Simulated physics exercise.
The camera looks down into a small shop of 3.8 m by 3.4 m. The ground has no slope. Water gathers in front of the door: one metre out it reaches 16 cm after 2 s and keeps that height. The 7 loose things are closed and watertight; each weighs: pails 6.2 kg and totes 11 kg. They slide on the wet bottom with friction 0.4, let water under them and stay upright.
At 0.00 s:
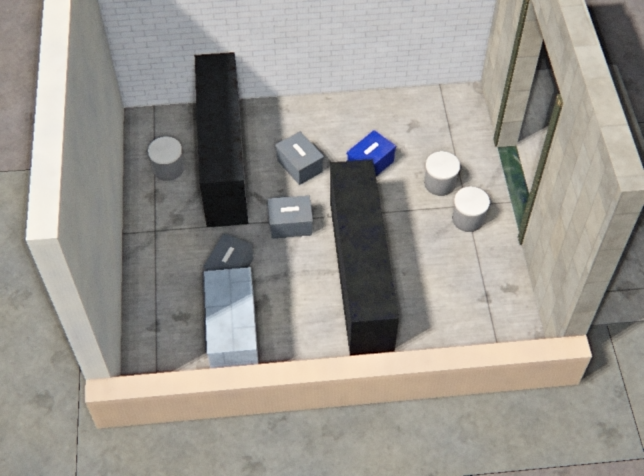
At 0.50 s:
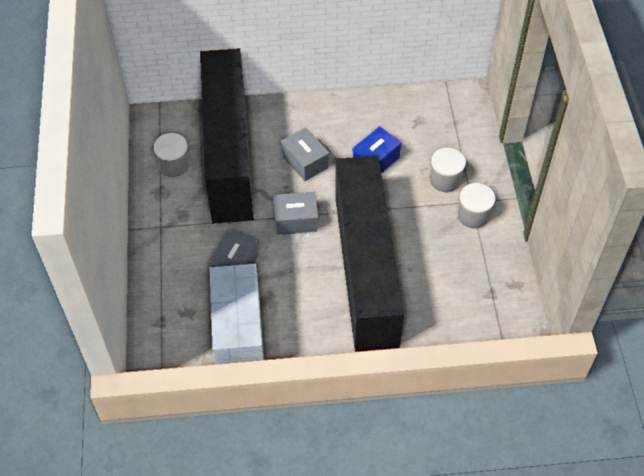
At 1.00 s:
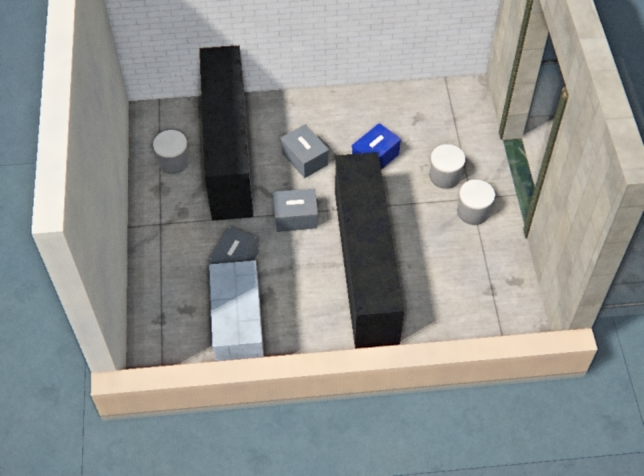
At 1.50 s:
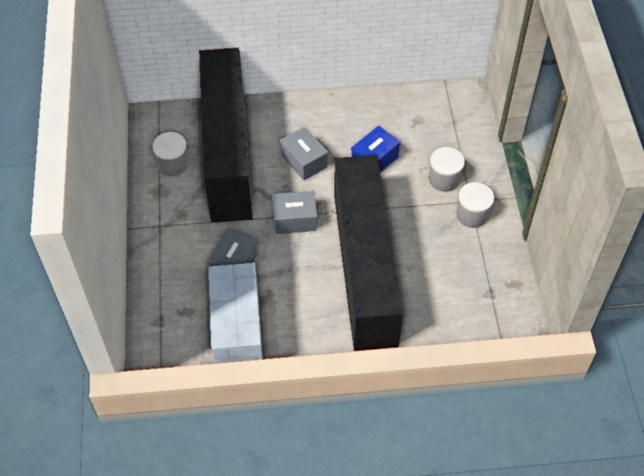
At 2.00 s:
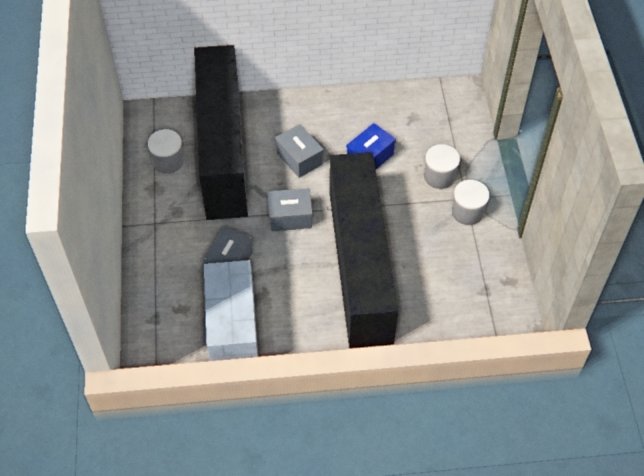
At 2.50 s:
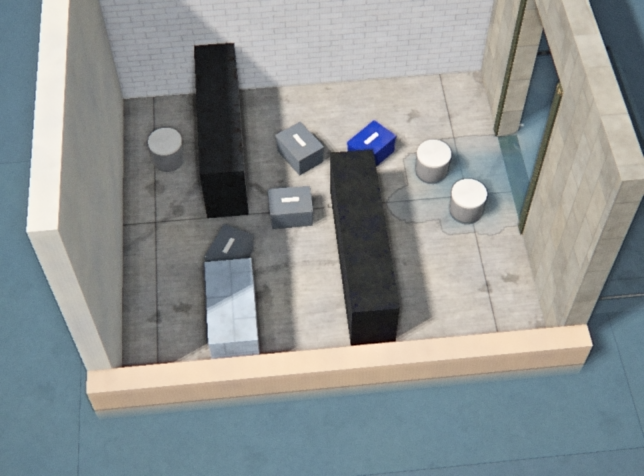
Water gathers around a small open-topped room with pale walls and a doorway on the right, seen from high above. Two long black blocks stand inside with three grey totes, a blue tote, a pale blue box at lower left, and pale round pails on both sides. The view shifts slightly as water enters through the doorway, spreads around the two right-hand pails, and one moves slightly left.
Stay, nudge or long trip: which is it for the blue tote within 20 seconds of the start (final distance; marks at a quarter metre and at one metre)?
Blue tote gets carried off.
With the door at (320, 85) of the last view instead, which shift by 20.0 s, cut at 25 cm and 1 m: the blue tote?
In that case the blue tote gets carried off.
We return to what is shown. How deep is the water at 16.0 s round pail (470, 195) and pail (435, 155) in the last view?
Roughly 11 and 12 cm.
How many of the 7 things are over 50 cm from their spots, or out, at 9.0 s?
By then 5.
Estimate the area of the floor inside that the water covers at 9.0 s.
Some 9.5 m2.
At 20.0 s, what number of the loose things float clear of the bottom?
7 of them.
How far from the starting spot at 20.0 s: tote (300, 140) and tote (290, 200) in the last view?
In that order: 150 cm, 150 cm.
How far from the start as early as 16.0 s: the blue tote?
About 200 cm.
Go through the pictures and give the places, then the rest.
The first frame shows the blue tote at (371, 149), on the bottom; 0.0 m2 under water; 0 of 7 have shifted.
The second frame shows the blue tote at (377, 145), on the bottom; 0.0 m2 under water; 0 of 7 have shifted.
The third frame shows the blue tote at (377, 142) rests on the ground; 0.0 m2 under water; 0 of 7 have shifted.
The fourth frame shows the blue tote at (376, 144), on the bottom; water covers 0.0 m2; 0 of 7 have shifted.
The fifth frame shows the blue tote at (371, 142) rests on the ground; water covers 0.3 m2; 0 of 7 have shifted.
The sixth frame shows the blue tote at (372, 139) rests on the ground; water covers 0.8 m2; 1 of 7 have shifted.
After 4.0 s the blue tote is near (337, 125), 0.4 m from its start, aground; 0 afloat.
After 9.0 s the blue tote is near (269, 179), 1.1 m from its start, afloat; 2 afloat.
After 16.0 s the blue tote is near (157, 214), 2.2 m from its start, aground; 6 afloat.
After 20.0 s the blue tote is near (194, 216), 1.9 m from its start, afloat; 7 afloat.
